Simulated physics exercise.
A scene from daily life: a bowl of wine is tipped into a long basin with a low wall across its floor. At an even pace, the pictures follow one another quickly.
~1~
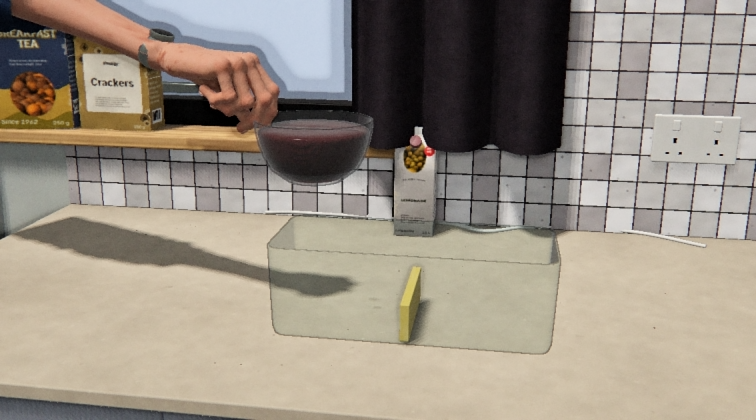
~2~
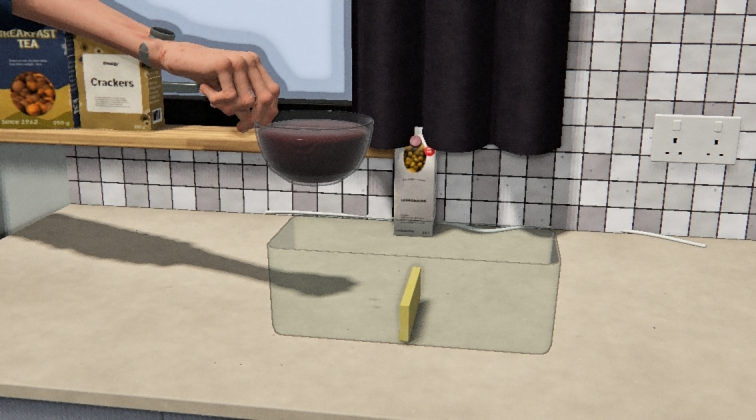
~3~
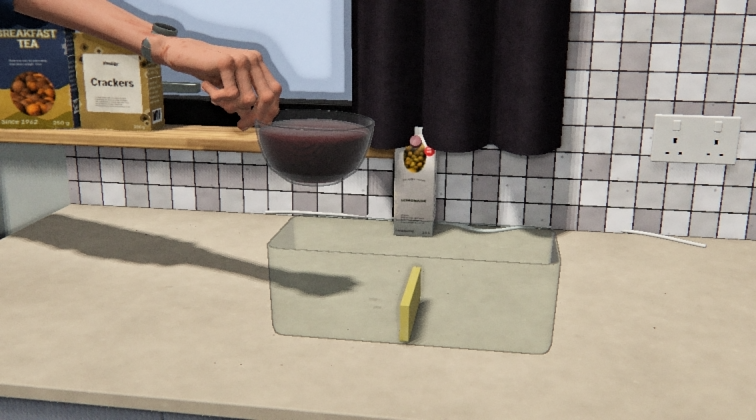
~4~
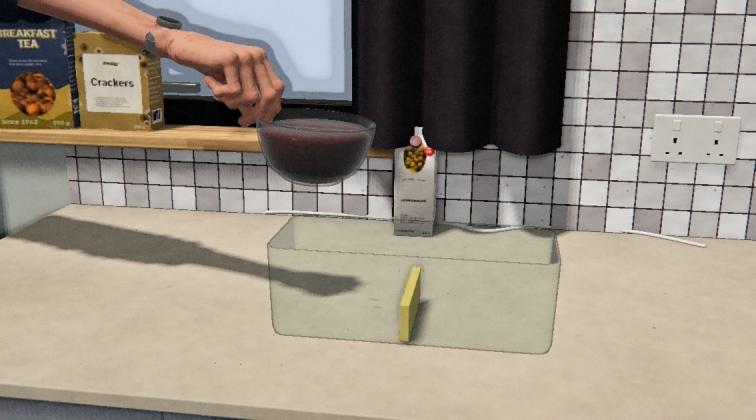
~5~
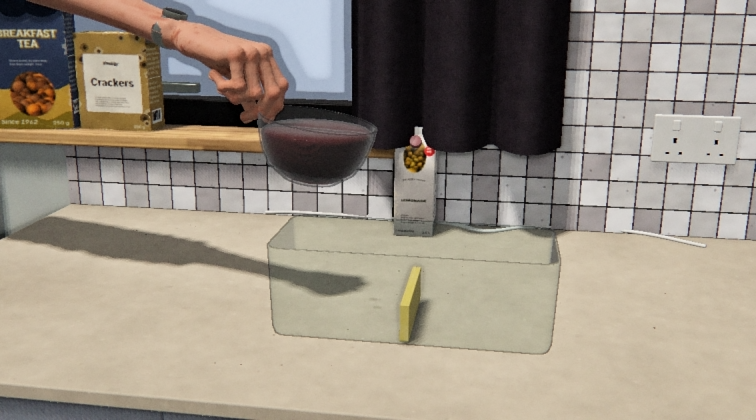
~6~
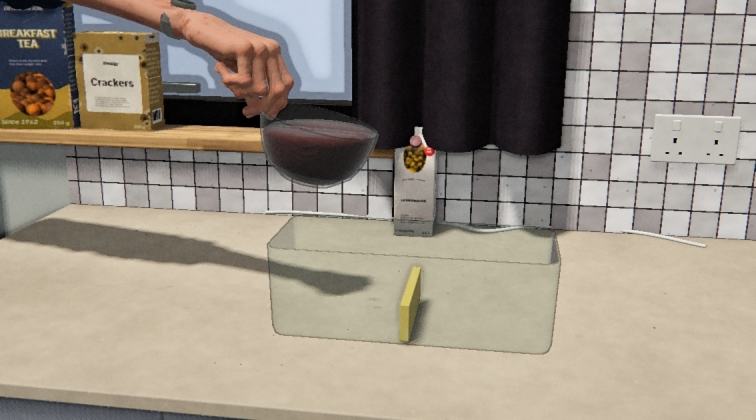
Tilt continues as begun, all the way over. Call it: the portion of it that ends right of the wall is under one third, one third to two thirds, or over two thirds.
One third to two thirds.
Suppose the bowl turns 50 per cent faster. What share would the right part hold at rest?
Something like 45 percent.
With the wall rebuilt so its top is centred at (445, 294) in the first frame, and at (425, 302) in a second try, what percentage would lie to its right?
About 10 % and 45 %.
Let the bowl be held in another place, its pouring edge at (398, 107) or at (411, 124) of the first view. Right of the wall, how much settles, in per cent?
In order, roughly 85 percent and 90 percent.
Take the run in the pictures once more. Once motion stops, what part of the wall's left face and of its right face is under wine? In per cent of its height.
Left: 30 %. Right: 40 %.
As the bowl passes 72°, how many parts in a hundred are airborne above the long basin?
Share in flight: Approx. 35 %.
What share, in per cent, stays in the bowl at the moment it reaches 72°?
45 per cent or so.
A moment on, the bowl is tipped part way and 44 per cent is still to pour, 4 is left of the wall and 19 right of it.
Next, the bowl is tipped right over and 4 per cent is still to pour, 35 is left of the wall and 57 right of it.
Then the bowl is tipped right over and 0 per cent is still to pour, 42 is left of the wall and 57 right of it.
Later the bowl is tipped right over and 0 per cent is still to pour, 42 is left of the wall and 57 right of it.
Finally, 42 per cent lies left of the wall, 57 right of it and 1 outside.
